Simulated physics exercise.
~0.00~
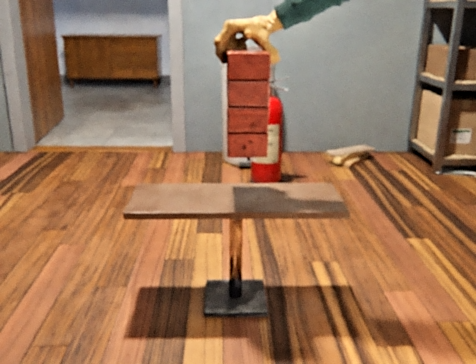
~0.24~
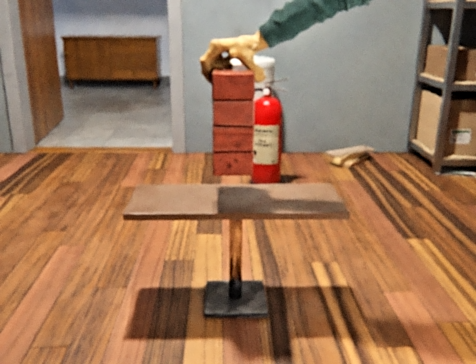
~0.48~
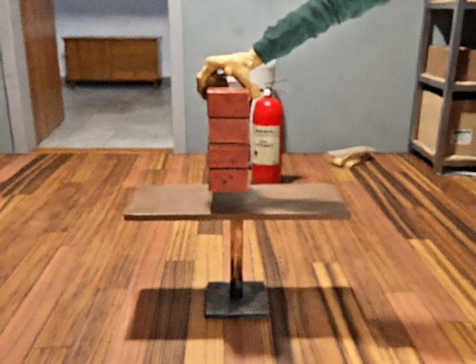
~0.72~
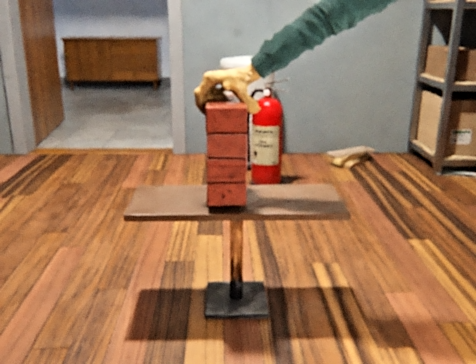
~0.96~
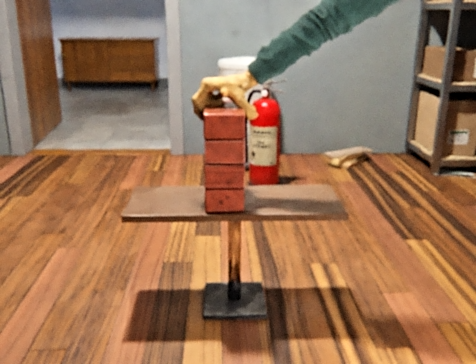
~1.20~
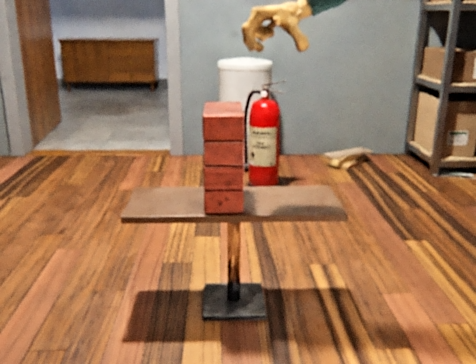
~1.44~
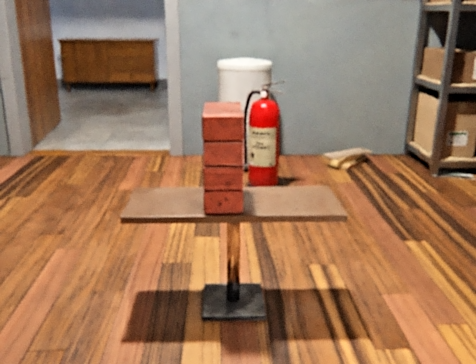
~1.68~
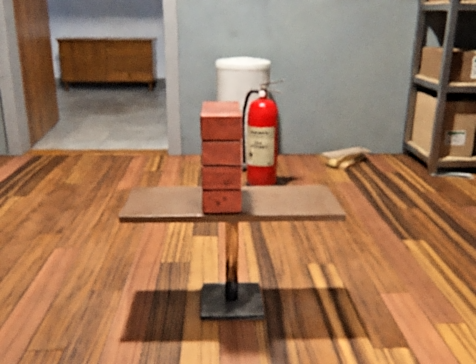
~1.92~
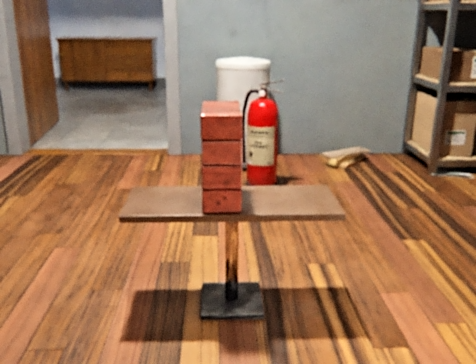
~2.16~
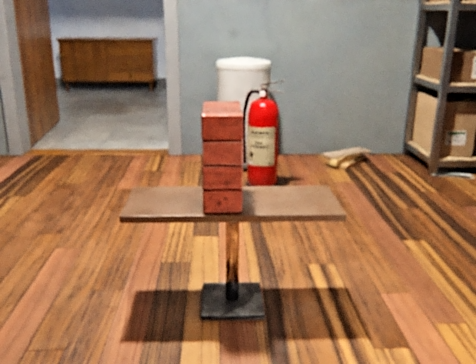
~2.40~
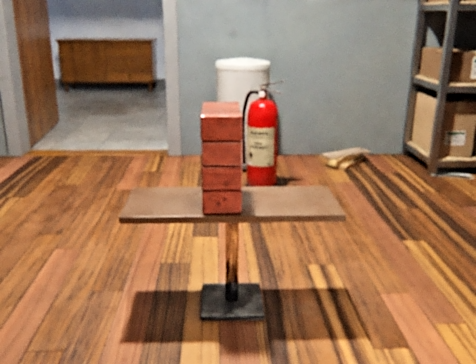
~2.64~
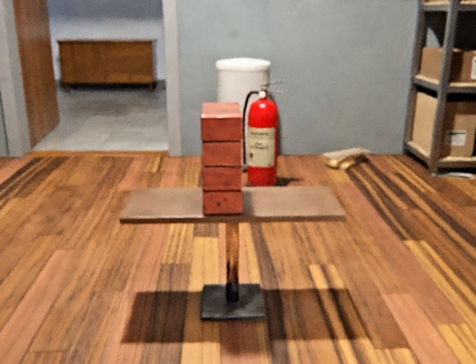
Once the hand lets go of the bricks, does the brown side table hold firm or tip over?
The brown side table holds firm, staying level with the stack of bricks resting on it.
Stack of red bricks being lowered by a hand onto a brown side table, then standing still as the table stays level.
